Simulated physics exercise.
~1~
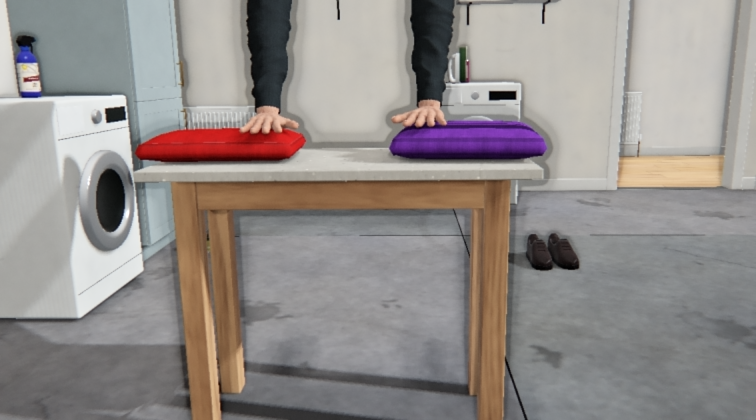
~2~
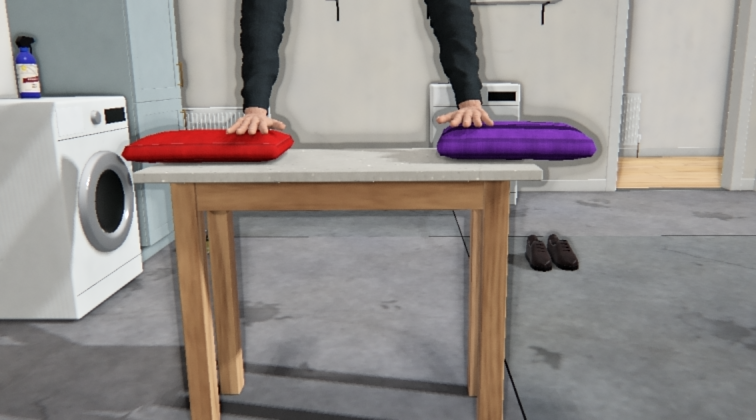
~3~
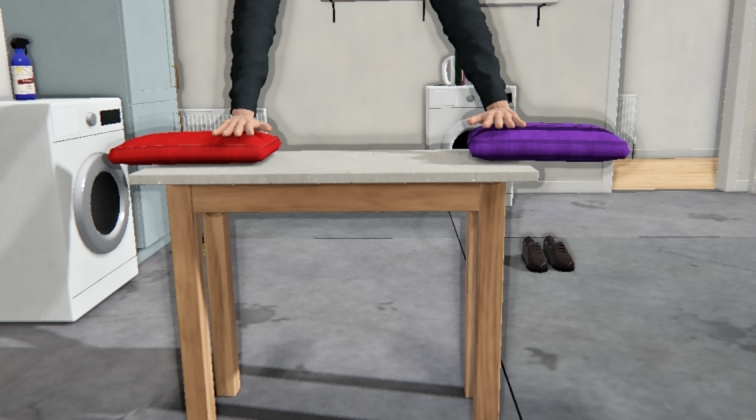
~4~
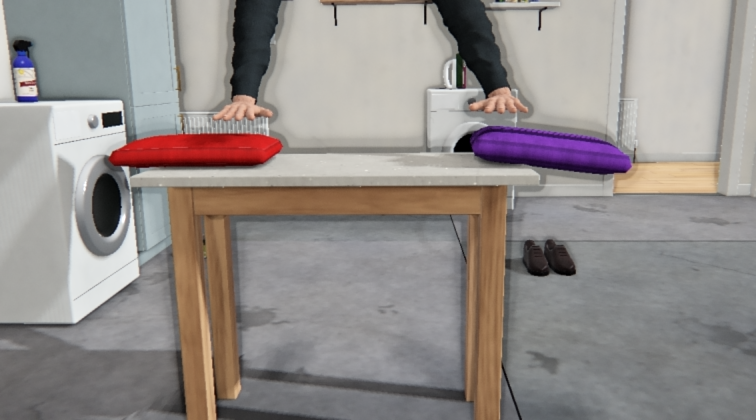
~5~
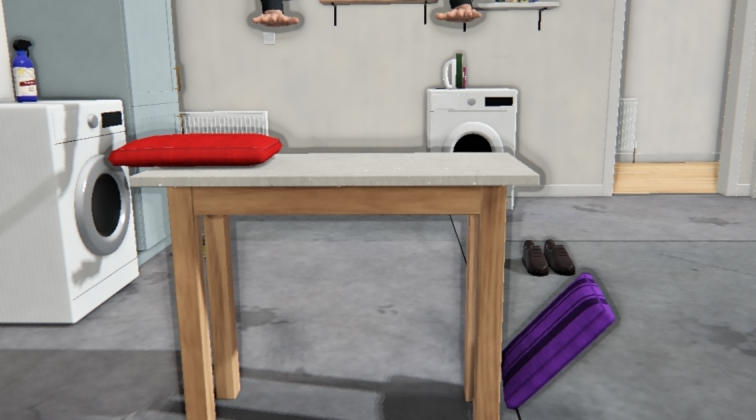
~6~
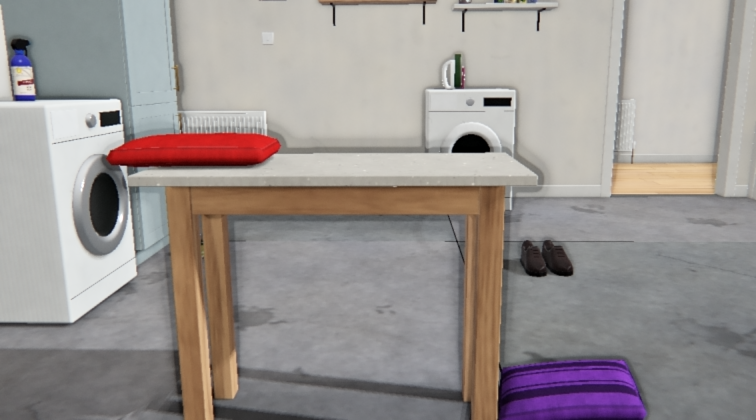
Two hands in dark sleeves press on a red pillow and a purple cushion lying on a pale-topped wooden side table, seen from the front by a slightly swaying camera. Around it is a grey-floored laundry room, with white washing machines at left and behind, and dark shoes on the floor at right. The hands slide the pillow left and the cushion right until both overhang the table's ends. Then the hands lift and draw back, and the cushion tips outwards. It drops off the right end and lands on the floor, while the red pillow stays on the table.
